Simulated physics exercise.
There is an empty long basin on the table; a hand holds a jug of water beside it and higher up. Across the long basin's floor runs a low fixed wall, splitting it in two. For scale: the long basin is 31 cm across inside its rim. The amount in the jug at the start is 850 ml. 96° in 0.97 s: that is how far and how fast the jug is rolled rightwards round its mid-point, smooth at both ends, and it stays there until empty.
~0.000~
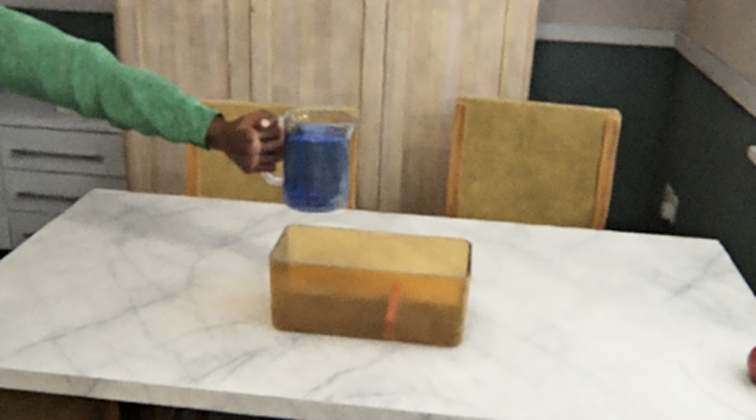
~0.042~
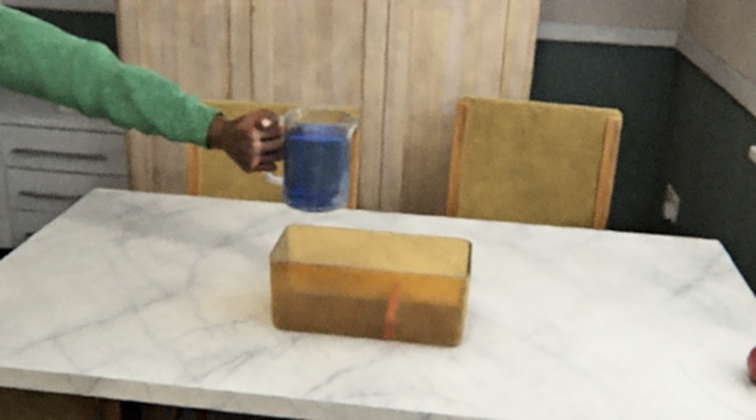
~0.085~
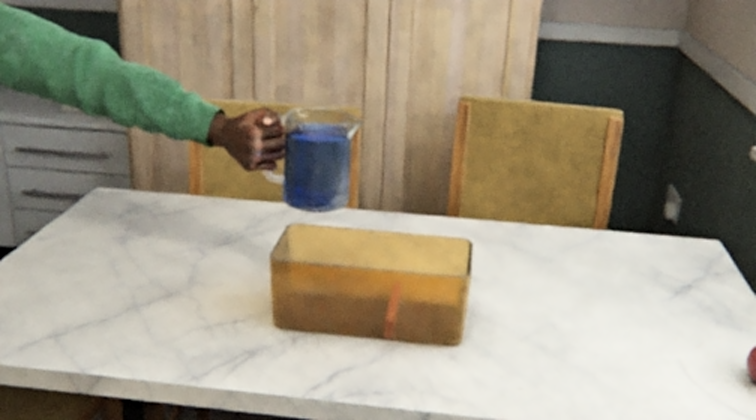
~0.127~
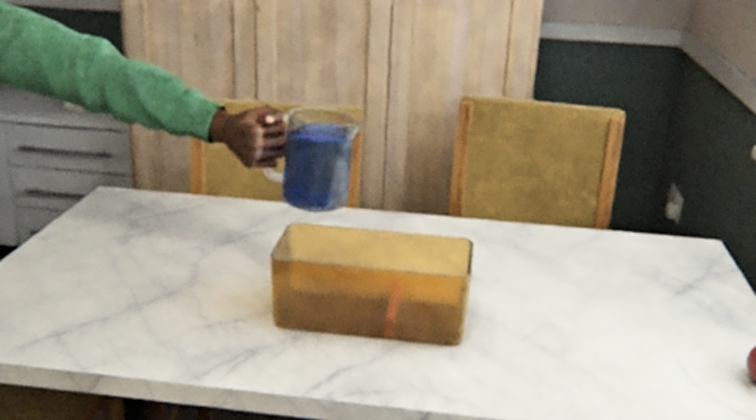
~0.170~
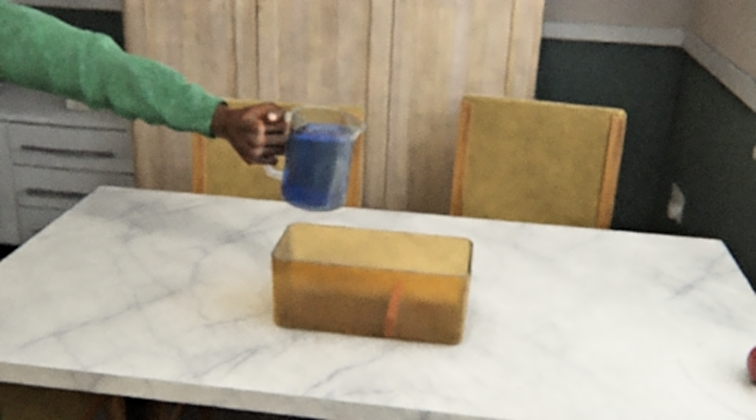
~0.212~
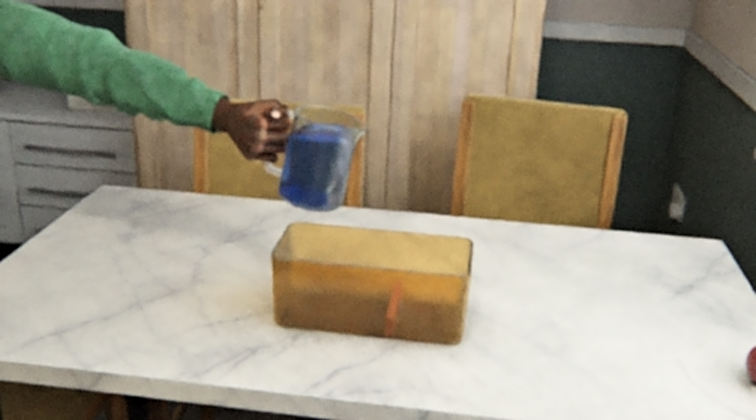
A hand holds a jug of blue liquid above an amber basin, tilting it slightly rightwards.
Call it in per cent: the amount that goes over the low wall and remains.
I would put it at about 63 per cent.
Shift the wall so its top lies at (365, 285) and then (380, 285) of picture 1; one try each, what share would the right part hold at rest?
The first try gives 95 percent and the second 95 percent.
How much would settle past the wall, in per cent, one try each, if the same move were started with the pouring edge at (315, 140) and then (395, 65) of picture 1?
Result: 10 per cent, then 45 per cent.
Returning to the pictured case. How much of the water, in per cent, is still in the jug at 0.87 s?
Remaining share: Approx. 48 %.
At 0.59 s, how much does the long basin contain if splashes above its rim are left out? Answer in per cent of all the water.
Close to 1 in a hundred.
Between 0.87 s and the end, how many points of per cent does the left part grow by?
Roughly 34 percent.
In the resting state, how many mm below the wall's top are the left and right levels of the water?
The left side gives some 20 mm, the right side some 0 mm.
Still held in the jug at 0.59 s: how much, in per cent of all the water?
Portion remaining: Approx. 90 per cent.
By 0.59 s the tilt is 64° and 89 per cent is still to pour, 0 is left of the wall and 1 right of it.
By 0.87 s the tilt is 93° and 49 per cent is still to pour, 1 is left of the wall and 30 right of it.
By 1.16 s the tilt is 96° and 15 per cent is still to pour, 5 is left of the wall and 72 right of it.
By 1.47 s the tilt is 96° and 4 per cent is still to pour, 11 is left of the wall and 82 right of it.
At rest 36 per cent lies left of the wall, 63 right of it and 1 outside.
